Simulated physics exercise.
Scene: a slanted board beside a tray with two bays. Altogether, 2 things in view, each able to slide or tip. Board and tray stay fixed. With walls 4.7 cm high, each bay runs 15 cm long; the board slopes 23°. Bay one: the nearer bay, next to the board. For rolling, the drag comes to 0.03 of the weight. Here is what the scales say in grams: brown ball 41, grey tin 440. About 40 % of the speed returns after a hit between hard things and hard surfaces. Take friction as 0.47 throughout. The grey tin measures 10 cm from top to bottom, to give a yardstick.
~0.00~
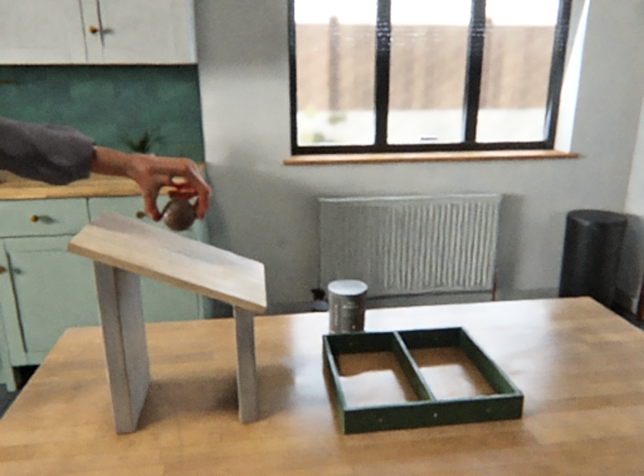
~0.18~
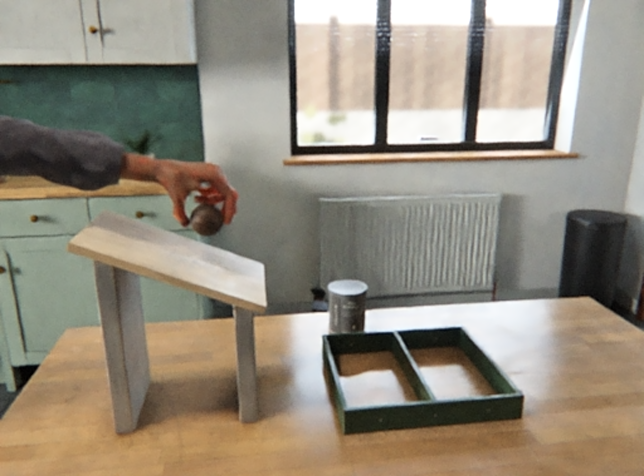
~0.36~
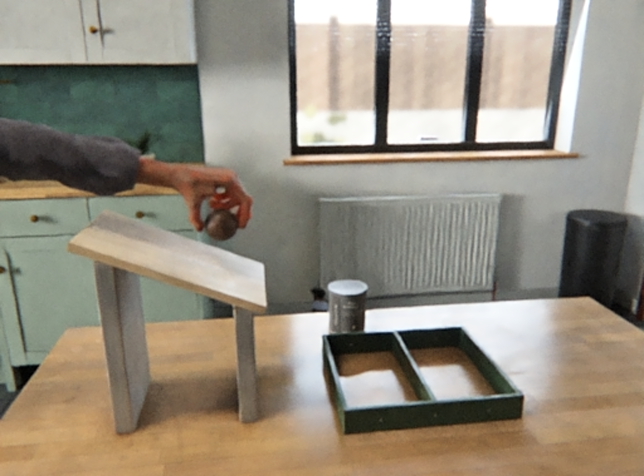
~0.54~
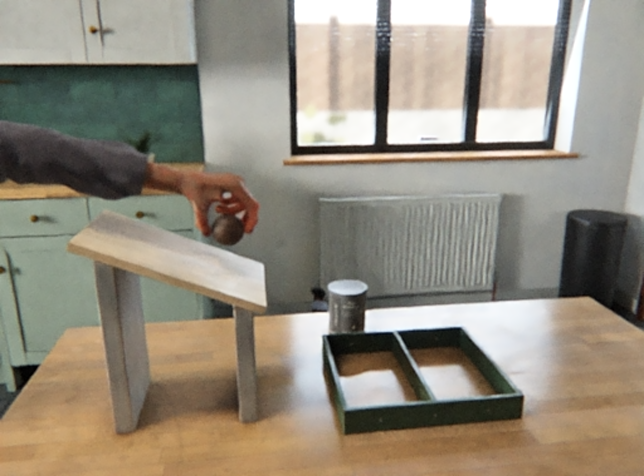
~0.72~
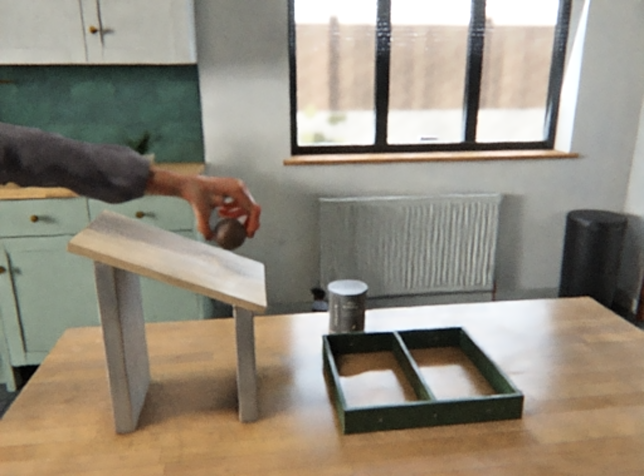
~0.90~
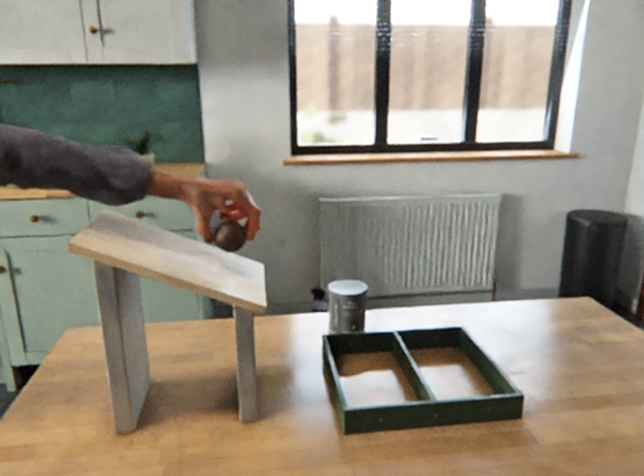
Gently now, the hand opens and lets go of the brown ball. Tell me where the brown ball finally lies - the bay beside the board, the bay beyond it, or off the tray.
I expect it out of both chambers.
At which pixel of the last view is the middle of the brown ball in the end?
End position: Roughly (273, 381).
By 1.30 s, brown ball near (290, 285).
By 1.50 s, brown ball near (311, 347).
When it is over (2.4 s), it is outside the bays; grey tin within 4 cm of the start. End places, in pixels of the last picture, brown ball near (272, 381).
